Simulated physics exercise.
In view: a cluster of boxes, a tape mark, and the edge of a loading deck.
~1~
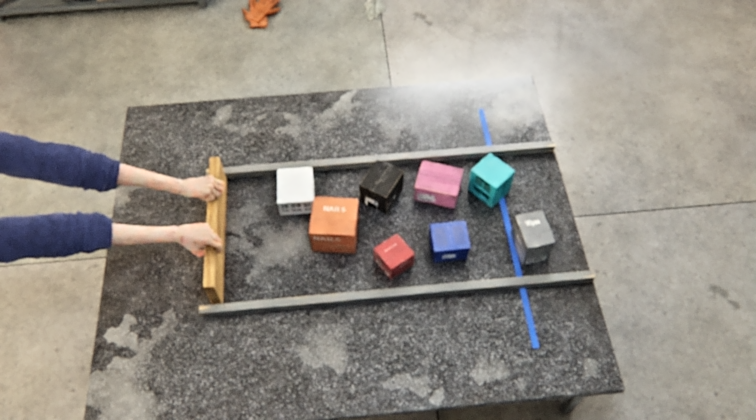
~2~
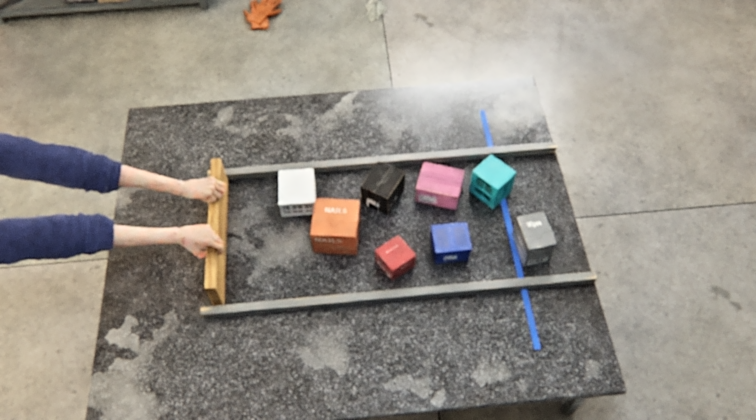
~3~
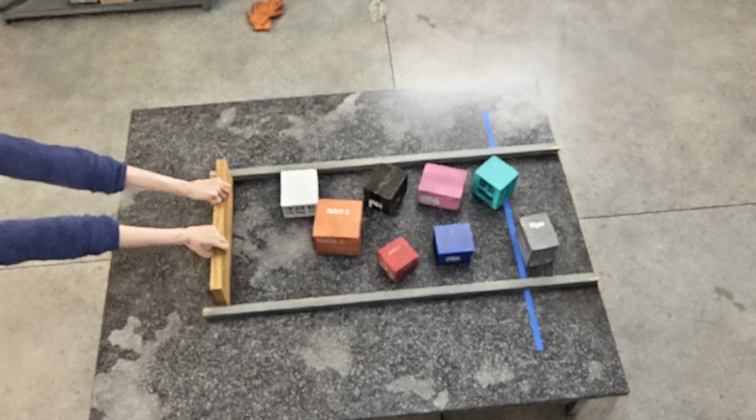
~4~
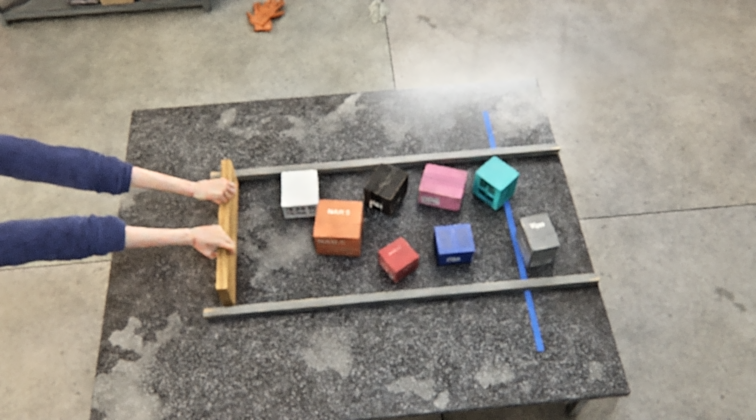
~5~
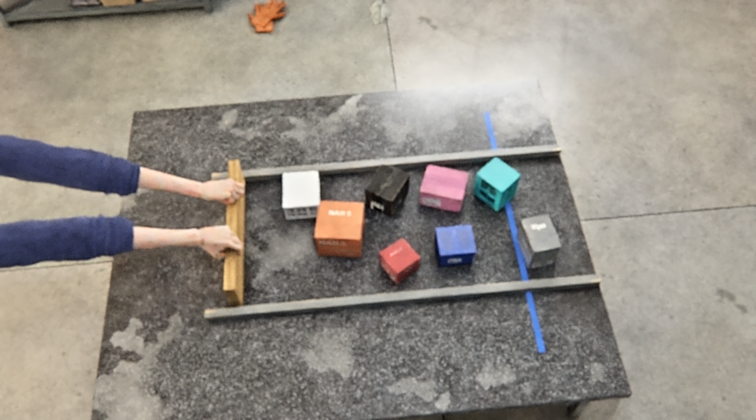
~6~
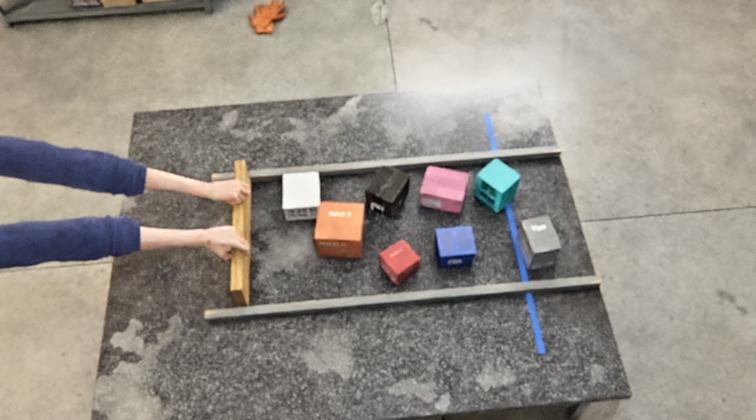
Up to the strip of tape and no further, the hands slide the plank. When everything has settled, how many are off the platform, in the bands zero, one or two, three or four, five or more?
Off the platform: Three or four.
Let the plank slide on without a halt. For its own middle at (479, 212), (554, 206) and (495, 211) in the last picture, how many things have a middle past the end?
Over the end: 1, 5, 2.
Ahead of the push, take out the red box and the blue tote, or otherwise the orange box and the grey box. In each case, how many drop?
That gives 2 for the first pair taken away and 2 for the second.
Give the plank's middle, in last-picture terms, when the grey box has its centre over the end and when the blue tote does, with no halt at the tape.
Middle: Roughly (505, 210); roughly (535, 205).
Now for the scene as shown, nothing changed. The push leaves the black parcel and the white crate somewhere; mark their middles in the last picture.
Black parcel at about (553, 170), white crate at about (521, 178).
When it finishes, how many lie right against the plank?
Total: 3.
A little later, none off yet; grey box at rest near (538, 243); turquoise crate at rest near (497, 186); blue tote at rest near (455, 247).
Next, none off yet; grey box at rest near (538, 243); turquoise crate shifted about its own width near (520, 183); blue tote shifted a little near (462, 248).
Later still, none off yet; grey box shifted a little near (559, 241); turquoise crate shifted well along near (582, 178); blue tote shifted well along near (525, 253).
When it is over, the number that fall off is three or four; down, pink parcel, turquoise crate and grey box.
